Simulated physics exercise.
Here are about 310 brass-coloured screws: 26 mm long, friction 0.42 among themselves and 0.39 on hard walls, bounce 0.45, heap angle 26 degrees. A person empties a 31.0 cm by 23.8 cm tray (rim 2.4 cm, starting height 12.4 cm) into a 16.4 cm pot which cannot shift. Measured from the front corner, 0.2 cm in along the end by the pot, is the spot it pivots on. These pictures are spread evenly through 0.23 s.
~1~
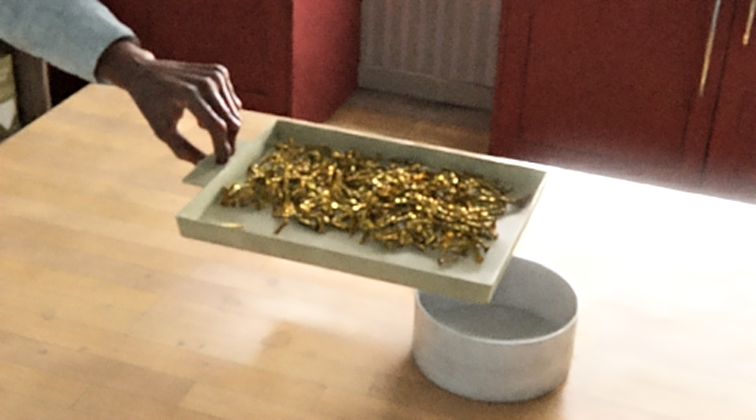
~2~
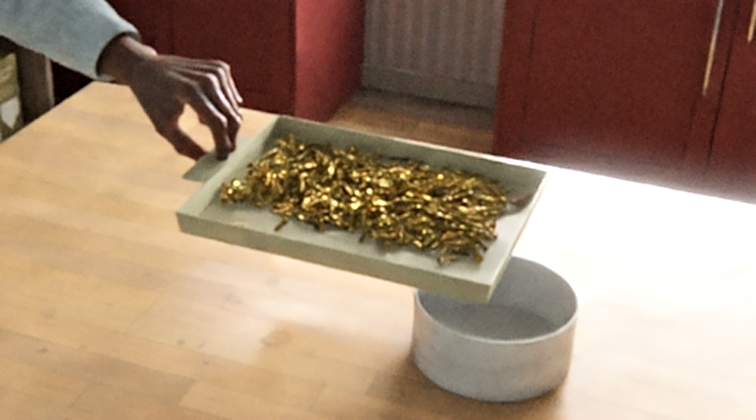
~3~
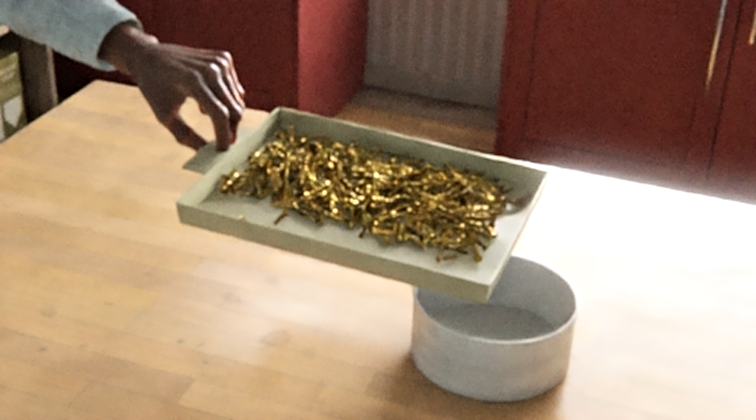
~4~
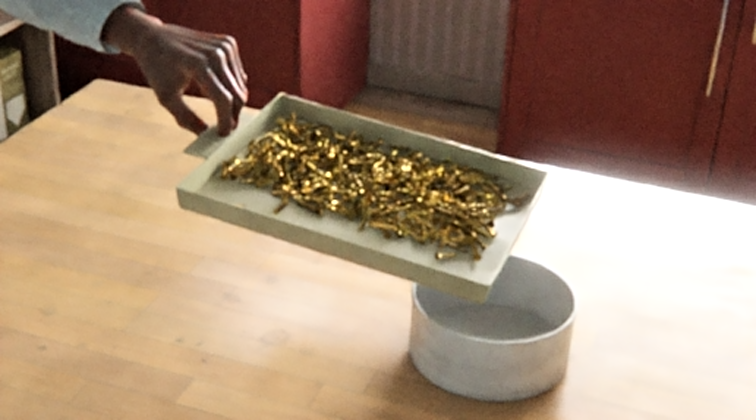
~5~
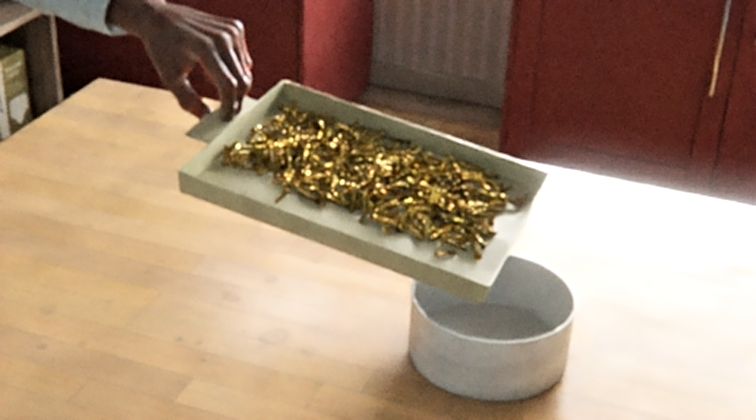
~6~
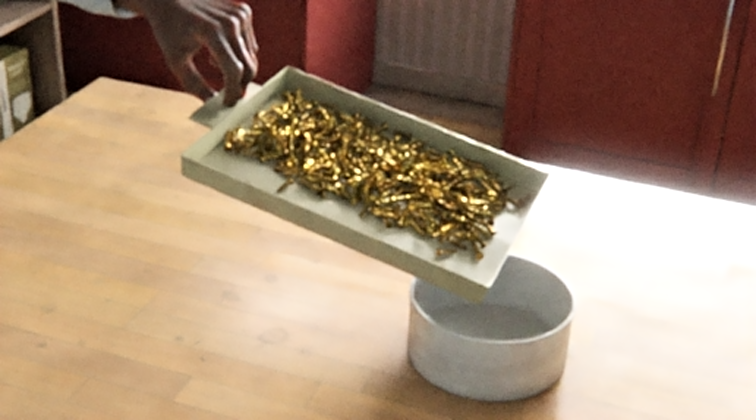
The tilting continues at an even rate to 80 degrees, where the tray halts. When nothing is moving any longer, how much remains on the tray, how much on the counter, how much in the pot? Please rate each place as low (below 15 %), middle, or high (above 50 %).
Tray: Middle, counter: Middle, pot: Middle.
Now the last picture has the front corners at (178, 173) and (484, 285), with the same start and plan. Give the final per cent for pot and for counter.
Split: Pot = 0, counter = 95.
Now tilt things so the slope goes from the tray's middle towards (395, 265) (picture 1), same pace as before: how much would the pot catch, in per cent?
Near 0 percent, give or take.
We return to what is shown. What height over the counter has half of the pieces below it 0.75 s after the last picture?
Median height: Approx. 14 cm.
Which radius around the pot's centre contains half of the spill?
That comes to near 14 cm.
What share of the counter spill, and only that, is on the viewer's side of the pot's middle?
Roughly 10 per cent.
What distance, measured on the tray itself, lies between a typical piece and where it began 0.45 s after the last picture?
Displacement on the tray: Roughly 8 cm.
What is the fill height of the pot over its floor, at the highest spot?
About 2.5 centimetres.
Then, 0.45 s after the last picture, tilt 45 degrees; the tray holds 100 %, the pot 0 %.
Then, 0.75 s after the last picture, tilt 66 degrees; the tray holds 75 %, the pot 5 %.
Then, 1.15 s after the last picture, tilt 80 degrees; the tray holds 45 %, the pot 20 %.
In the end, tray 30 %, counter 40 %, pot 30 %.
